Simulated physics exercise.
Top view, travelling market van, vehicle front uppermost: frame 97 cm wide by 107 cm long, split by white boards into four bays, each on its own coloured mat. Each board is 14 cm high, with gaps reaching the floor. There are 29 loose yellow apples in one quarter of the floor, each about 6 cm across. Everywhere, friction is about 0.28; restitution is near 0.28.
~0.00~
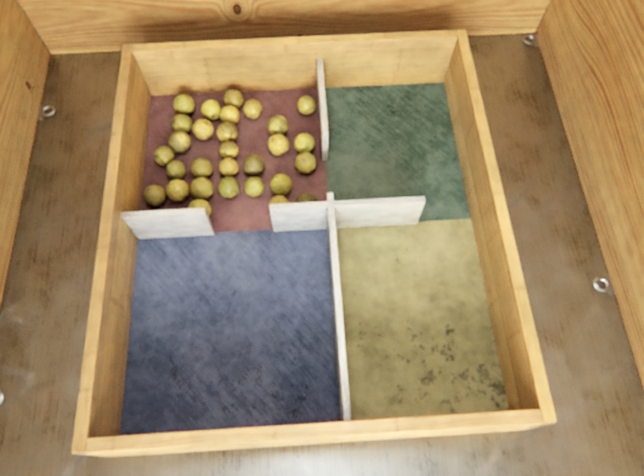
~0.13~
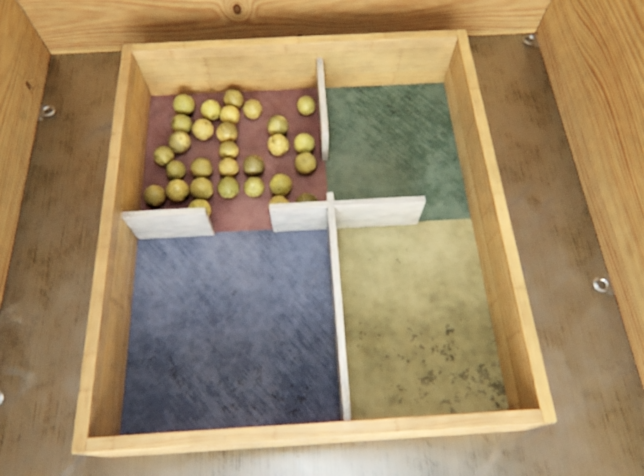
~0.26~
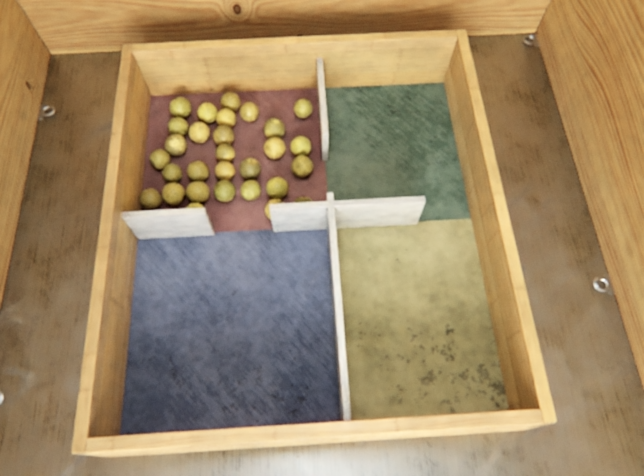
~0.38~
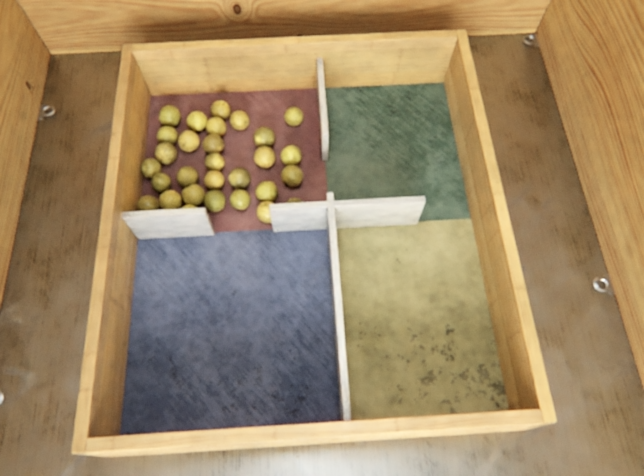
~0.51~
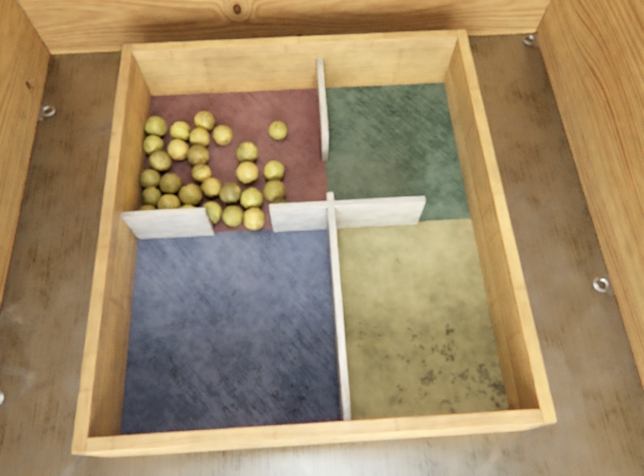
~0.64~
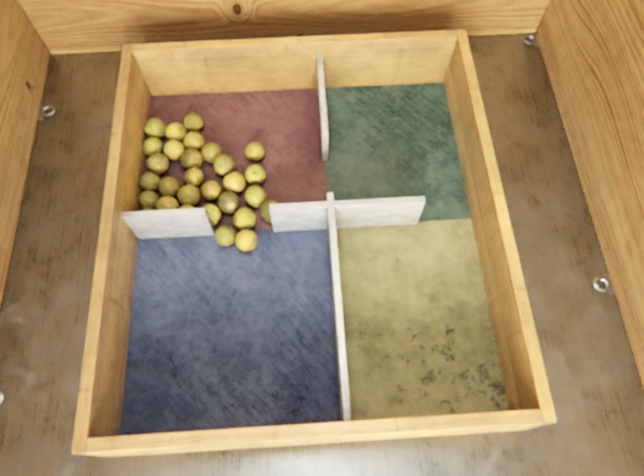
At the start, many round yellow fruits sit loosely spread over the red mat in the upper left bay of a divided wooden tray. They shift slightly, then roll down and to the left, bunching closer together, and a couple pass through the gap between the white boards onto the blue mat below.
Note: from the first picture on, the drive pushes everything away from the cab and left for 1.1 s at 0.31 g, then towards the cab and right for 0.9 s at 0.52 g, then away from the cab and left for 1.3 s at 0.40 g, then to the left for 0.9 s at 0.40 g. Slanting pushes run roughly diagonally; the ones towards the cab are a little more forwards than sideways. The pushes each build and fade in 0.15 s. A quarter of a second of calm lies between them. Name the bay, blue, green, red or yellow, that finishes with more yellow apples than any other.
Red.
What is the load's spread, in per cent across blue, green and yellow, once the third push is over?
So you get blue at 30, green at 0 and yellow at 0 per cent.
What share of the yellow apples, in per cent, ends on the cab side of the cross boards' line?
It comes to around 70 percent.
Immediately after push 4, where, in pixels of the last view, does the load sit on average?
Mean position: Roughly (166, 229).
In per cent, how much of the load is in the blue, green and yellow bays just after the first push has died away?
At that point the split is blue 10, green 0, yellow 0 per cent.
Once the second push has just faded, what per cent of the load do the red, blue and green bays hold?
Per cent by then - red: 90, blue: 10, green: 0.
After push 1 (1.34 s), 25 in the red bay and 4 in the blue bay.
After push 2 (2.49 s), 26 in the red bay and 3 in the blue bay.
After push 3 (4.04 s), 19 in the red bay and 10 in the blue bay.
After push 4 (5.19 s), 19 in the red bay and 10 in the blue bay.
Final count (at 5.52 s), 19 in the red bay and 10 in the blue bay.
